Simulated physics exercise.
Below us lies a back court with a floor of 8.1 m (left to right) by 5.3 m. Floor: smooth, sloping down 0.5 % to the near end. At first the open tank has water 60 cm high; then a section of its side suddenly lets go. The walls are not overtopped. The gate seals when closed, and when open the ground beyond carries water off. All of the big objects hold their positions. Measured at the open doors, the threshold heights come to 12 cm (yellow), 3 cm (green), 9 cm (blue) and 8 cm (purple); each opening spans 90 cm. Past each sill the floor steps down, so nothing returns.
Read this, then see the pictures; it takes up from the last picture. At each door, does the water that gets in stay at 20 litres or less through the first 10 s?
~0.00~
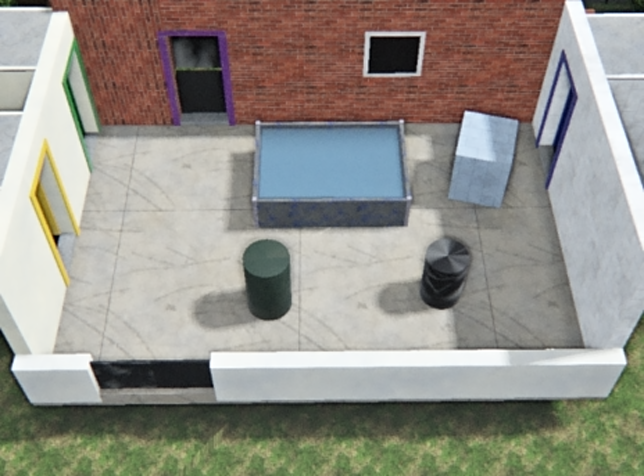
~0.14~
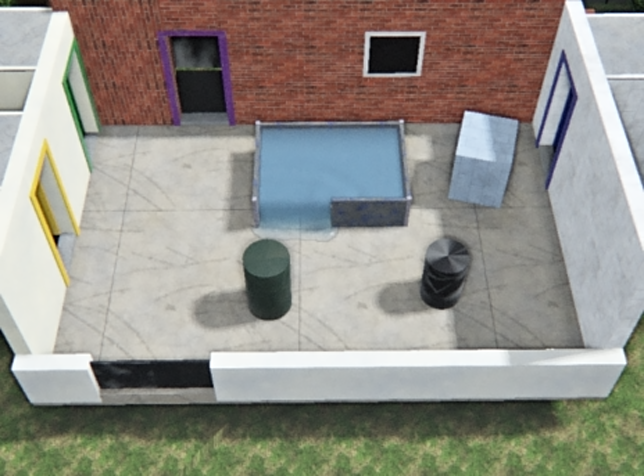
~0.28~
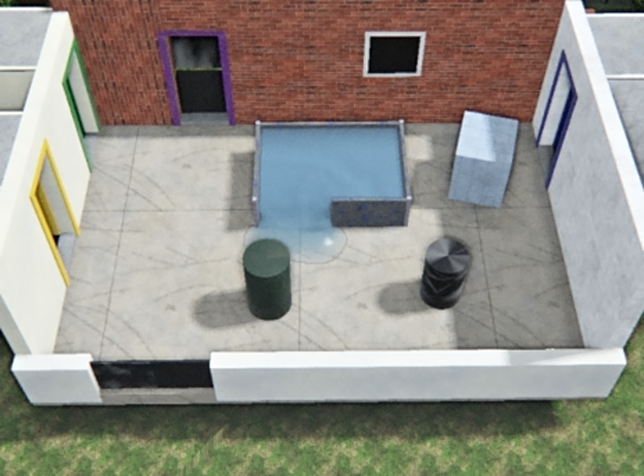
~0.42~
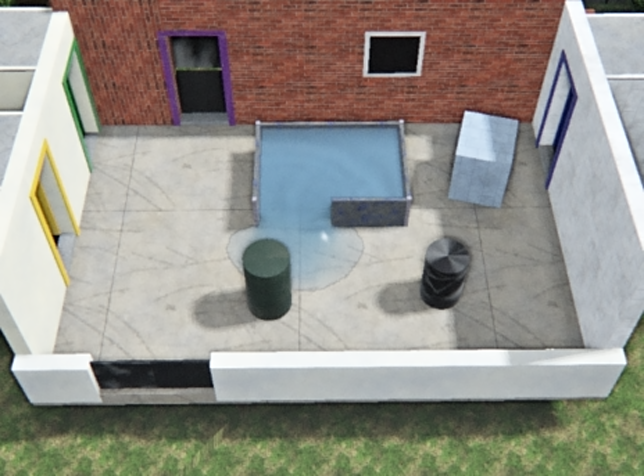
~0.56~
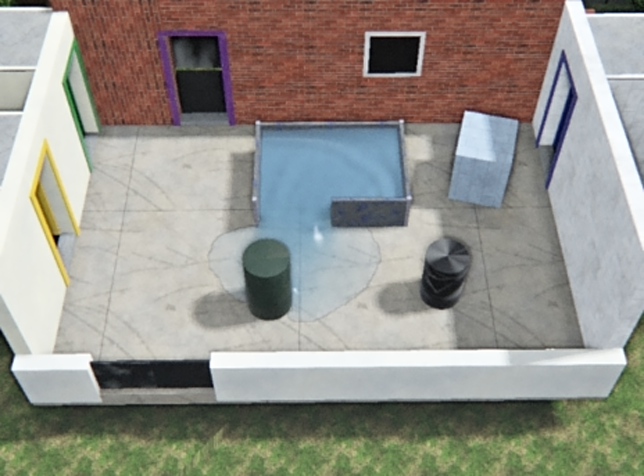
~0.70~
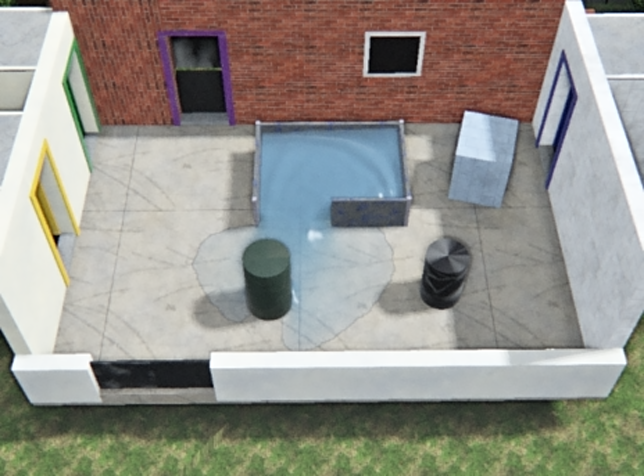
Result: Yellow door: Under the set amount; green door: Past the set amount; blue door: Under the set amount; purple door: Under the set amount.
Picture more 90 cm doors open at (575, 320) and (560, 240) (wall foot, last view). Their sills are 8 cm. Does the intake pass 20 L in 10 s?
Taking them in order, the first gets enough and the second too little.
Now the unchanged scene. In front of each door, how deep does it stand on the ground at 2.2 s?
In centimetres - yellow: 0, green: 0, blue: 0, purple: 0.
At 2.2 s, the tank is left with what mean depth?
Roughly 32 centimetres.
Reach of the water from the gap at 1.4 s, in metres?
Distance: Approx. 3.4 m.
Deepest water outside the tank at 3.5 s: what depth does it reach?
Depth: Approx. 24 cm.
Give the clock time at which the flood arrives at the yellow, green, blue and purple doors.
Arrival times: Yellow 2.6 seconds, green 4.5 seconds, blue 4.5 seconds, purple 6.0 seconds.
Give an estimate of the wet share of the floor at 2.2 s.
Covered: Roughly 35 per cent.
After 1.4 s water covers 25 % of the floor and is deepest (42 cm) near (271, 278); yellow door not reached, green door not reached, blue door not reached, purple door not reached.
After 2.2 s water covers 35 % of the floor and is deepest (39 cm) near (48, 380); yellow door not reached, green door not reached, blue door not reached, purple door not reached.
After 3.5 s water covers 50 % of the floor and is deepest (24 cm) near (584, 374); yellow door 10 cm at the sill, 0 L in, green door not reached, blue door not reached, purple door not reached.
After 6.0 s water covers 75 % of the floor and is deepest (16 cm) near (527, 125); yellow door 8 cm at the sill, 1 L in, green door 4 cm at the sill, 0 L in, blue door 5 cm at the sill, 0 L in, purple door not reached.
After 10.0 s water covers 100 % of the floor and is deepest (13 cm) near (382, 126); yellow door 7 cm at the sill, 1 L in, green door 8 cm at the sill, 37 L in, blue door 7 cm at the sill, 1 L in, purple door 7 cm at the sill, 0 L in.
